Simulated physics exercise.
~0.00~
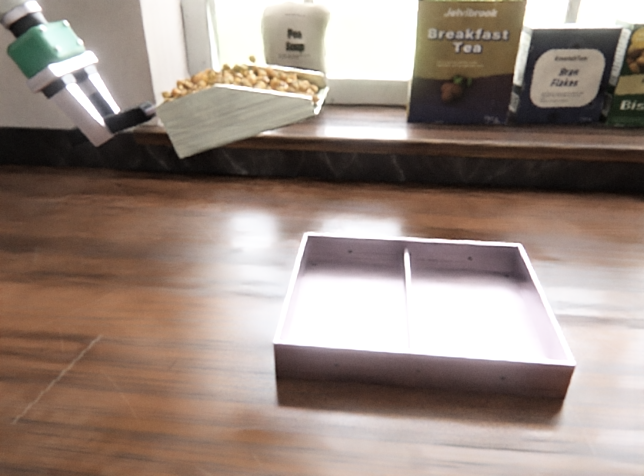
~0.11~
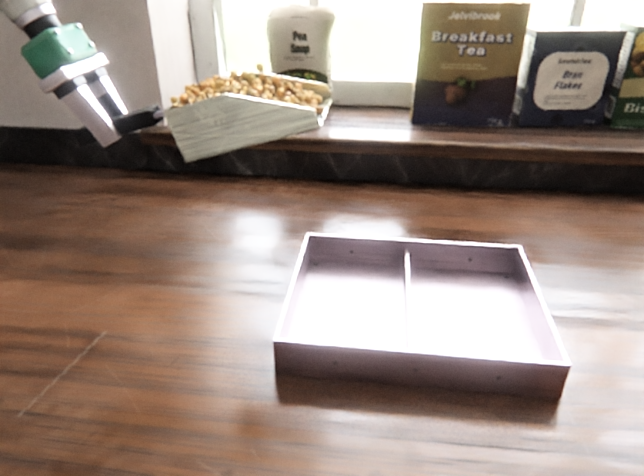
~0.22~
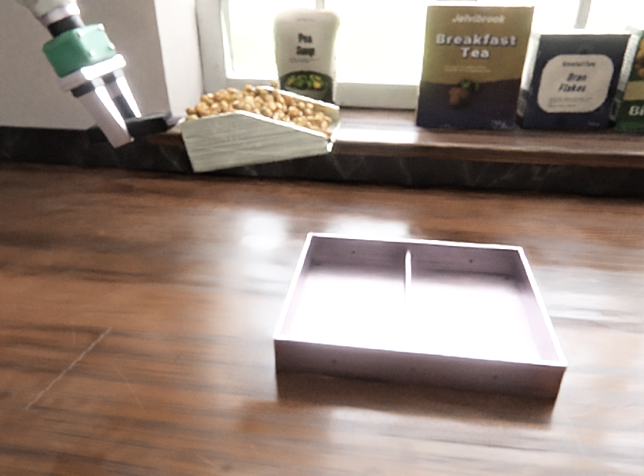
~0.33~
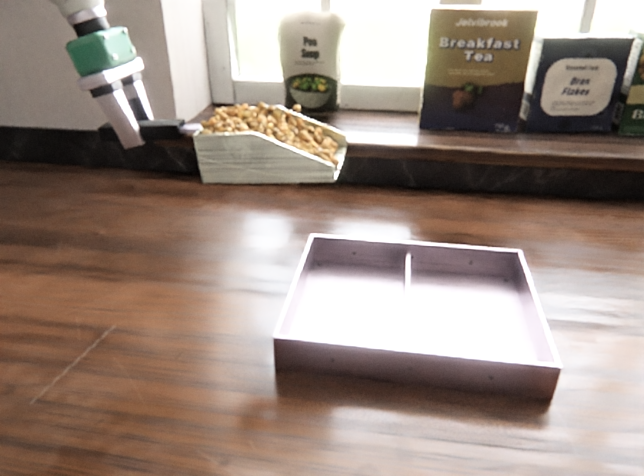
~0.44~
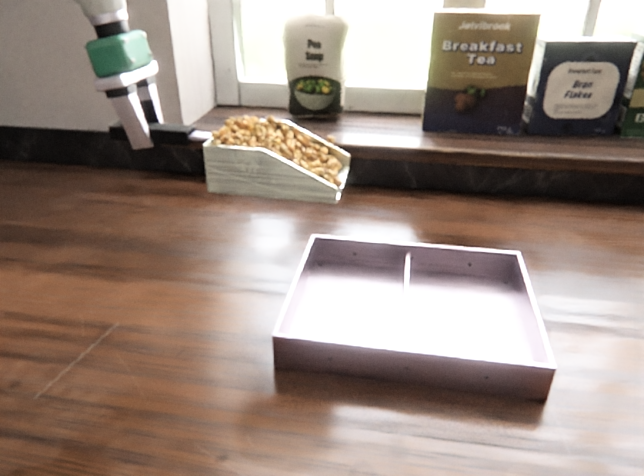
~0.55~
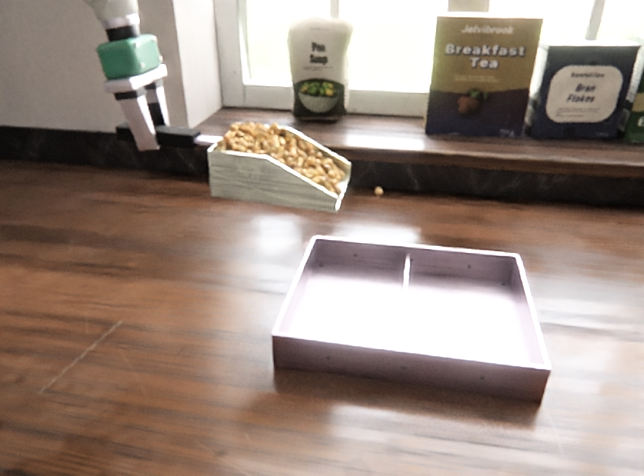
A robot arm lowers a scoop of chickpeas and levels it near an empty tray.
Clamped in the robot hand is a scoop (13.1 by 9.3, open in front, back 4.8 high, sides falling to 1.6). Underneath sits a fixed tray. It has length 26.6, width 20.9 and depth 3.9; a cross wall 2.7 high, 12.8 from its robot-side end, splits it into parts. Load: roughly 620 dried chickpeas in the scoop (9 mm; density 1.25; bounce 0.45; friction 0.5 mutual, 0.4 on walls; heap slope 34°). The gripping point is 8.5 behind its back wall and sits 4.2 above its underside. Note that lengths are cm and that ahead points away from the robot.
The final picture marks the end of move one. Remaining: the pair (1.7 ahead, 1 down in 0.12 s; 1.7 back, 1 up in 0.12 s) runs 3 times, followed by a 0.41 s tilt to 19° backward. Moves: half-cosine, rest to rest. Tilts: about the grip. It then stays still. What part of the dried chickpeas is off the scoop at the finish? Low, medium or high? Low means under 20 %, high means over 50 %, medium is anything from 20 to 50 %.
Medium.
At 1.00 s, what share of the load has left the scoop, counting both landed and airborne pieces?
I'd say some 15 percent.
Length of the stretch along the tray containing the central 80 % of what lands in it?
I'd say close to 8 cm.
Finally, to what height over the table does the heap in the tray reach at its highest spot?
The heap reaches close to 2.5 cm above the table.
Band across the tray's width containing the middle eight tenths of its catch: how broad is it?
Leave out the outer tenth on each side and you get around 14 cm.
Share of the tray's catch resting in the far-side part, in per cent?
0 %.
After 1.00 s, tilted 3° forward, highest piece 21 above the table; 539 on the scoop, 39 in the robot-side part, 1 in the far-side part, 44 in flight or on a rim.
After 1.45 s, tilted 6° backward, highest piece 22 above the table; 453 on the scoop, 161 in the robot-side part, 3 in the far-side part, 6 in flight or on a rim.
After 1.88 s, tilted 19° backward, highest piece 26 above the table; 451 on the scoop, 169 in the robot-side part, 3 in the far-side part.
After 2.93 s, tilted 19° backward, highest piece 26 above the table; 451 on the scoop, 169 in the robot-side part, 3 in the far-side part.
In the end, 451 on the scoop, 169 in the robot-side part, 3 in the far-side part. That is 28 % off the scoop.
